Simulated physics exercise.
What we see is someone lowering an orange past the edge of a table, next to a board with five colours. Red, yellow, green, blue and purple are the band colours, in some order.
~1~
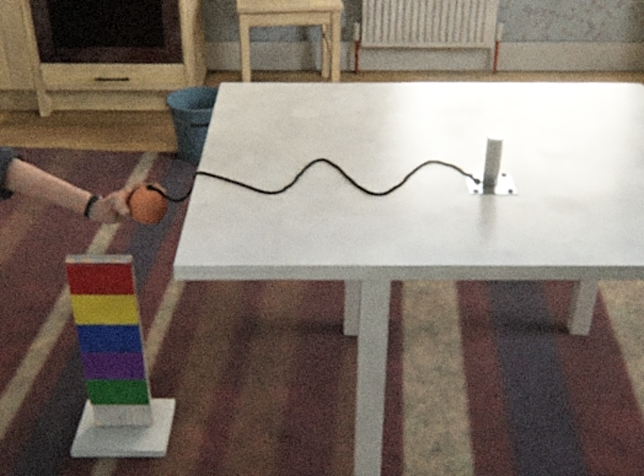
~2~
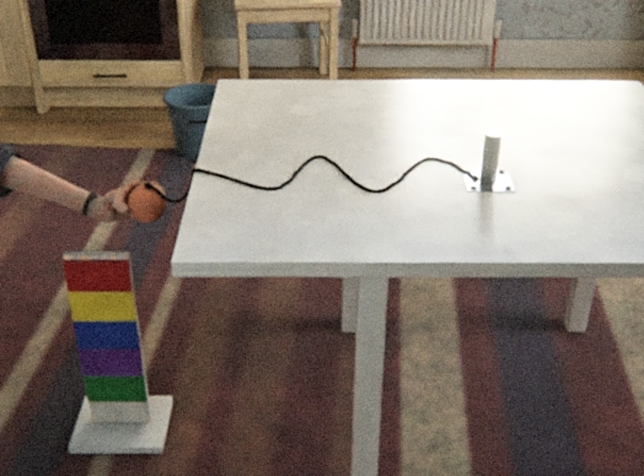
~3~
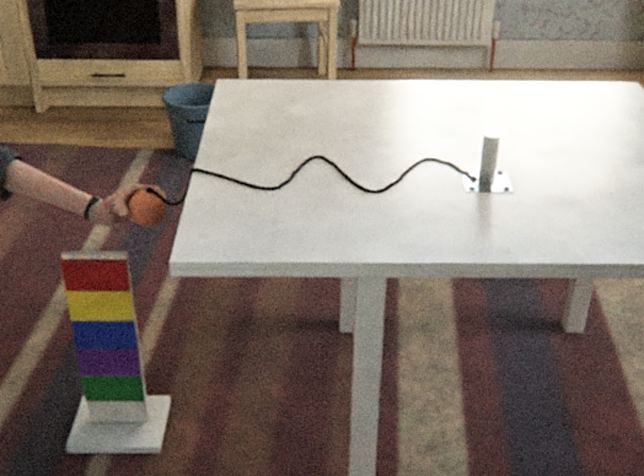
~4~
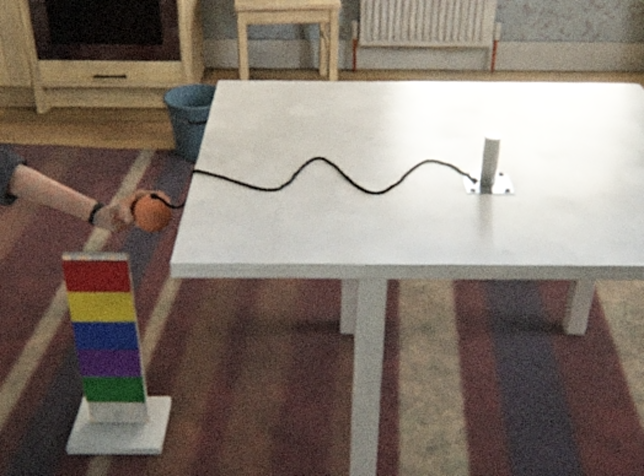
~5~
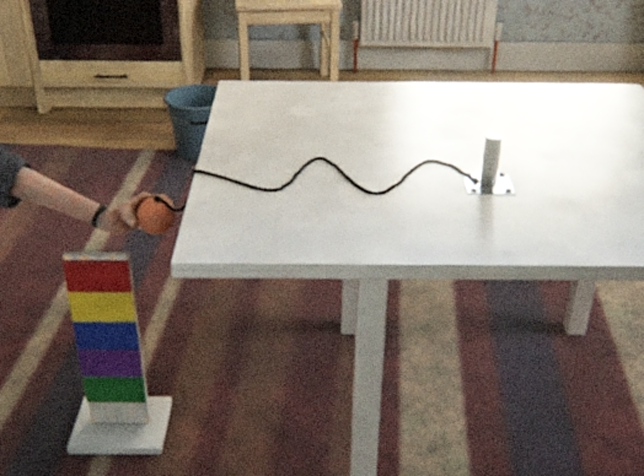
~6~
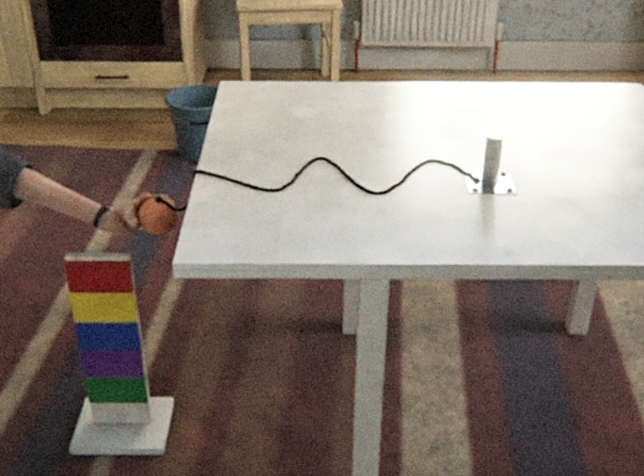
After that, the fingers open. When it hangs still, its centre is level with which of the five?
With purple.
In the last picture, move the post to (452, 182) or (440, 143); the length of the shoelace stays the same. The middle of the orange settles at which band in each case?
Answer, in order: Green, green.
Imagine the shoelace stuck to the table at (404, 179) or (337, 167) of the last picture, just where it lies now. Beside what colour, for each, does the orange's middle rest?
In order: Blue; yellow.
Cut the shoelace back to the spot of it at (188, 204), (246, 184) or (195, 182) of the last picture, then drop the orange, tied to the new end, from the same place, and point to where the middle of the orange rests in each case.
Taking the tries in order gives (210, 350), (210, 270) and (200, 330).
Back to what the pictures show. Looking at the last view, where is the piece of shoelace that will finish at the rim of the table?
That spot is near (307, 165).
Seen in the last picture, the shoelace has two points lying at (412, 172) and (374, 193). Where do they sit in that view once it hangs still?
End: (375, 178) and then (311, 175).
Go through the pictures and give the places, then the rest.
The first frame shows orange (149, 205); red (100, 281); yellow (105, 311); blue (109, 339); purple (114, 367); green (118, 393).
The second frame shows orange (147, 203); shoelace through (444, 161) (392, 185) (337, 166) (288, 182) (214, 174).
The third frame shows orange (148, 208).
The fourth frame shows orange (153, 213); shoelace through (444, 163) (391, 186) (337, 167) (288, 184) (213, 175).
The fifth frame shows orange (156, 216).
The sixth frame shows orange (157, 217); shoelace through (446, 163) (393, 187) (339, 168) (290, 184) (215, 175).
Soon after, orange near (172, 331); level with blue.
Then, orange near (227, 366); level with purple.
Further on, orange near (206, 367); level with purple.
At rest, orange near (213, 371); level with purple. The shoelace holds its middle at purple.
